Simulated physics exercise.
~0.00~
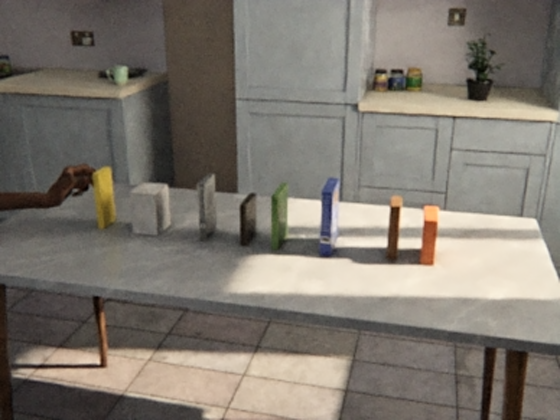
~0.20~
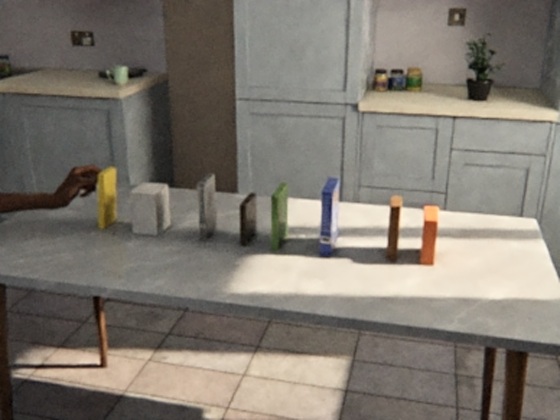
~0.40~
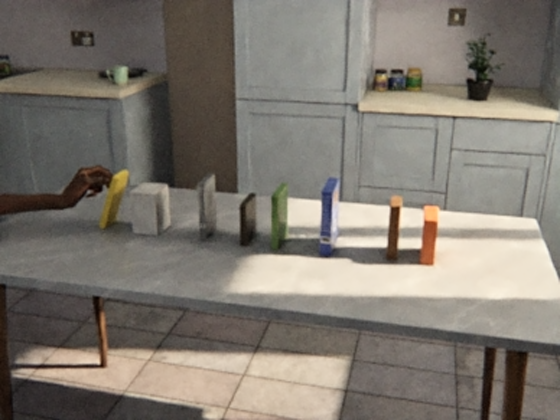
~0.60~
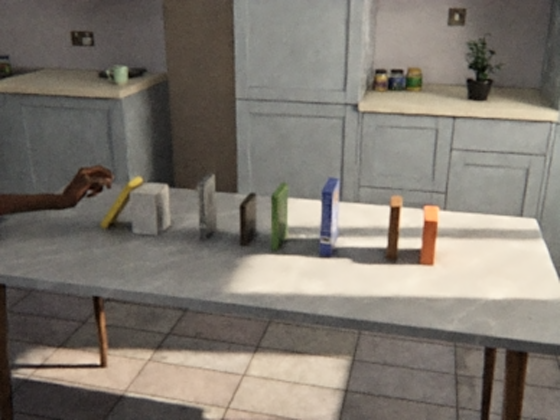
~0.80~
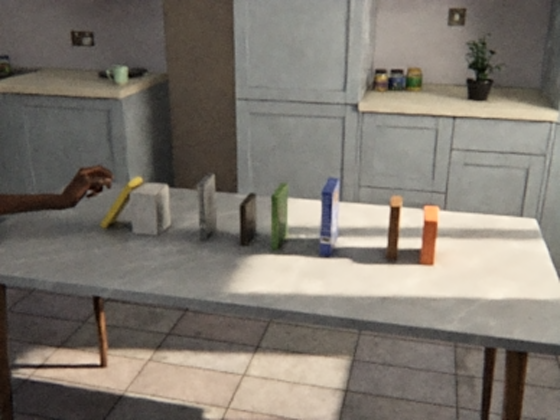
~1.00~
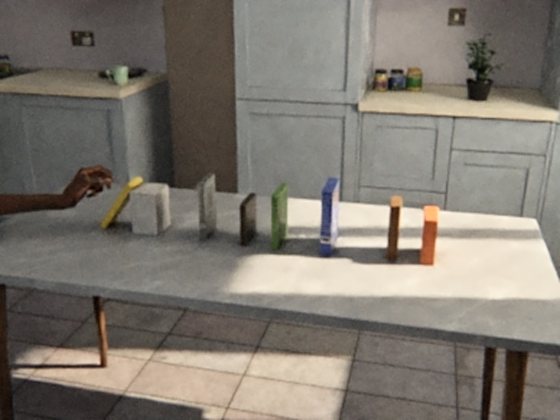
A hand at the left of a table tipped the yellow board to the right until it leaned against the white block, and there it stayed, with the white block and the rest of the row still standing upright.
